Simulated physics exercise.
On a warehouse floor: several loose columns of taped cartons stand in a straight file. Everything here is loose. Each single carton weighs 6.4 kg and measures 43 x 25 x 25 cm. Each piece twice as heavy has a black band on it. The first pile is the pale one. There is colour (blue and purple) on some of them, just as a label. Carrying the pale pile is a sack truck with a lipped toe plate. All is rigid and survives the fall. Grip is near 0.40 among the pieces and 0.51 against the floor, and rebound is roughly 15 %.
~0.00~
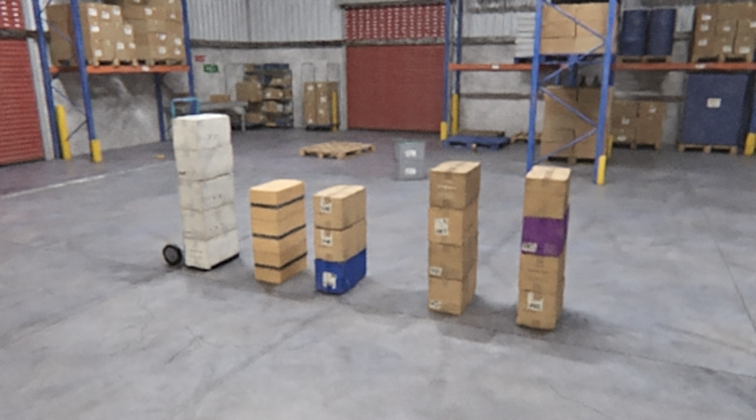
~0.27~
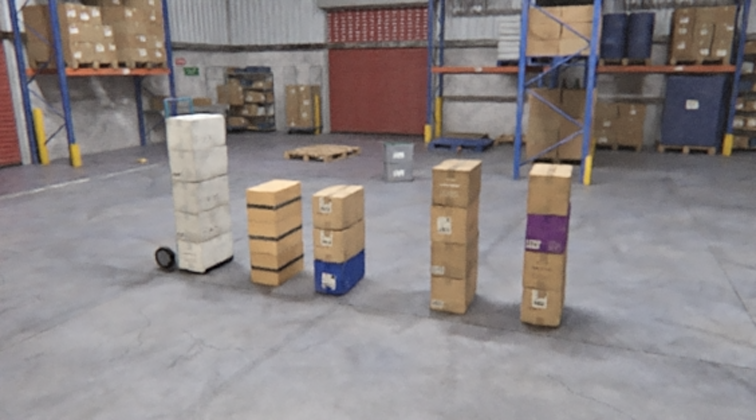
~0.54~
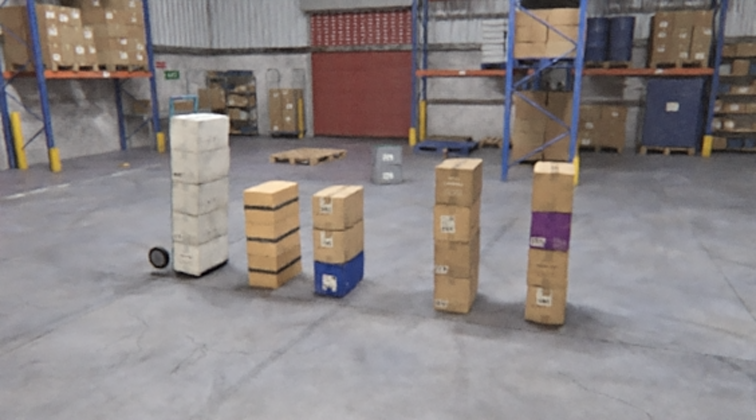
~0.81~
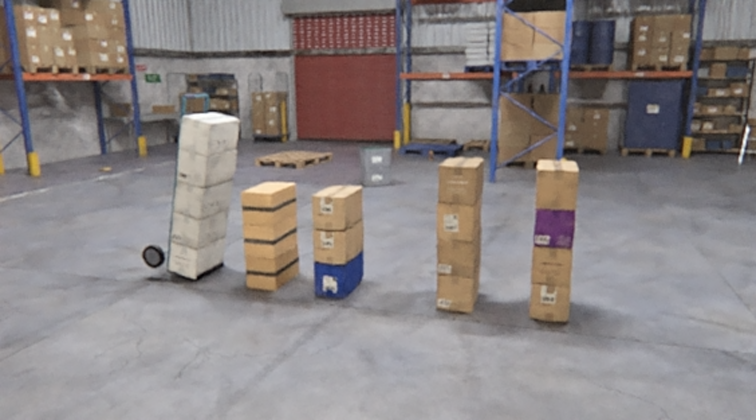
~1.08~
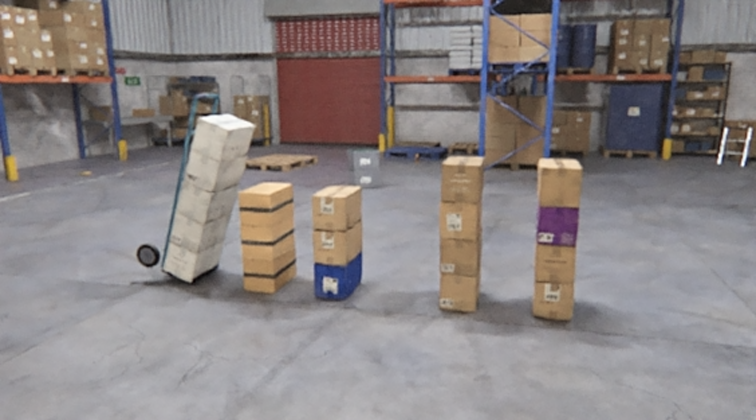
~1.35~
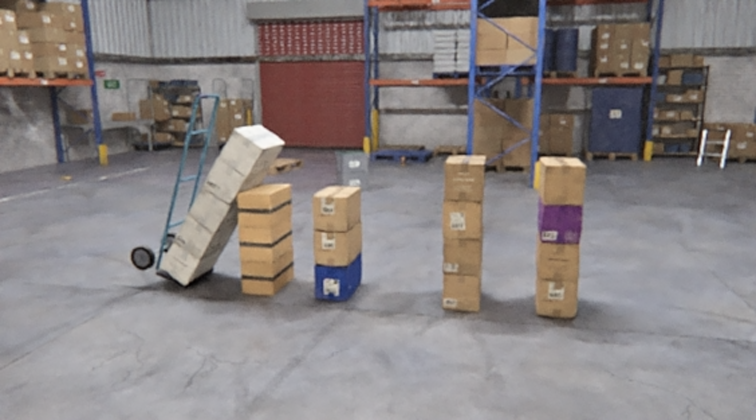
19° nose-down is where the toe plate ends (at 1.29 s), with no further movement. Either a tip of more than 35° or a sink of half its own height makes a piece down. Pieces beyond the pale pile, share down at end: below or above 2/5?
Below 2/5.
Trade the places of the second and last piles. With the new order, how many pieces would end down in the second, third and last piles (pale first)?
Down tally in the new order: Second = 4, third = 3, last = 0.
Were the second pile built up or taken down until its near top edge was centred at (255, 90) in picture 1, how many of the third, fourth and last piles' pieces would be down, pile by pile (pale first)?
Pile by pile that makes third 0, fourth 0, last 0.
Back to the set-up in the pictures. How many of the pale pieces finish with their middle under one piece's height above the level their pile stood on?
1.
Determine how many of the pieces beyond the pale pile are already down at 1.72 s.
By then the count is 0.
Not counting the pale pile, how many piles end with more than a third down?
0.
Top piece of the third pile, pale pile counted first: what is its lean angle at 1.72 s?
I'd put it close to 0° from upright.
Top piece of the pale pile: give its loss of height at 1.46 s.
20 cm.
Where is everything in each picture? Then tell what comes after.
In the first picture (pixels give the middle of a visible side; the camera moves round a little), truck frame 0° forward; purple carton (541, 237); blue carton (329, 277); none of the others has stirred.
In the second picture, truck frame 1° forward; purple carton (545, 234).
In the third picture, truck frame 5° forward, top of the pale pile leaning 5°; purple carton (550, 231); none of the others has stirred.
In the fourth picture, truck frame (181, 133) 12° forward, top of the pale pile leaning 12°; purple carton (554, 229); none of the others has stirred.
In the fifth picture, truck frame (189, 133) 17° forward, top of the pale pile leaning 20°; purple carton (558, 227); none of the others has stirred.
In the sixth picture, truck frame (189, 134) 19° forward, top of the pale pile leaning 33°; purple carton (562, 224); blue carton (331, 284); none of the others has stirred.
After 1.46 s, 5 of the pale pile down; none of the 14 other cartons down.
After 1.72 s, 4 of the pale pile down; none of the 14 other cartons down, 2 disturbed.
In the end (2.4 s), 4 of the pale pile down; none of the 14 other cartons down, 2 disturbed; blue carton unmoved; purple carton unmoved. That is 0 per cent. From the last view, middles, blue carton near (339, 274), purple carton near (559, 217).
